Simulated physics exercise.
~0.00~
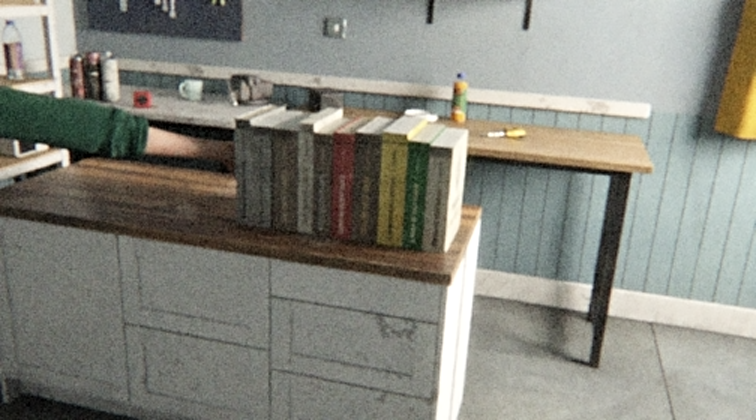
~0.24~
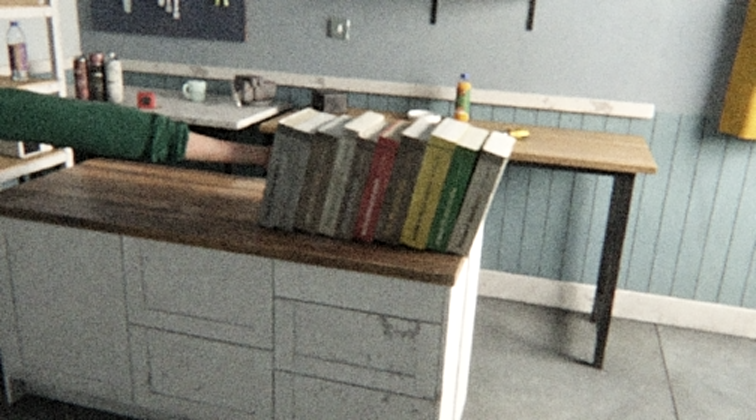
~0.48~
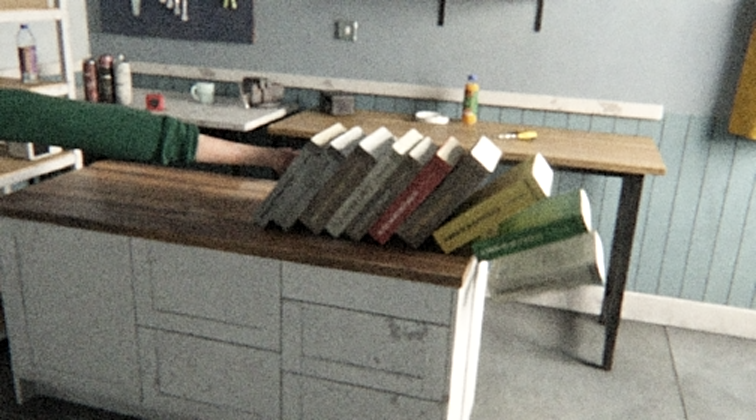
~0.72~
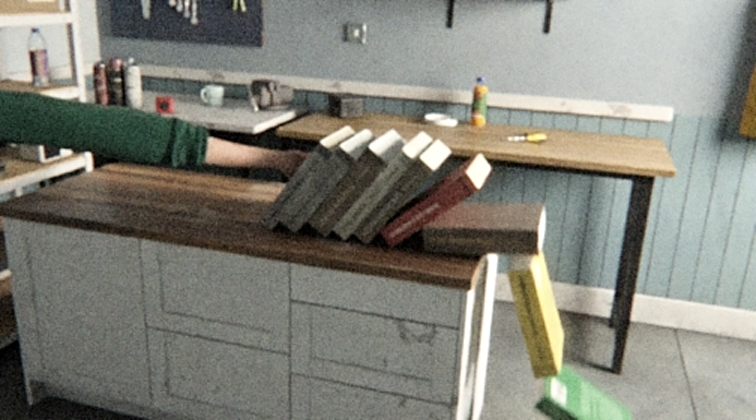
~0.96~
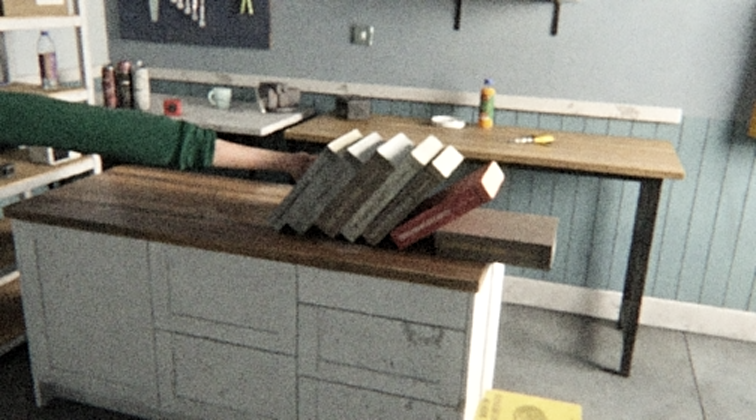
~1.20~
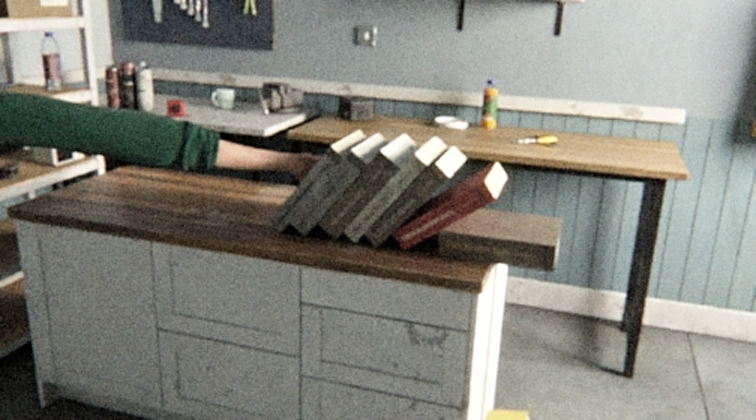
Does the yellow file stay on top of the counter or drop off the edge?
The yellow file drops off the edge of the counter.
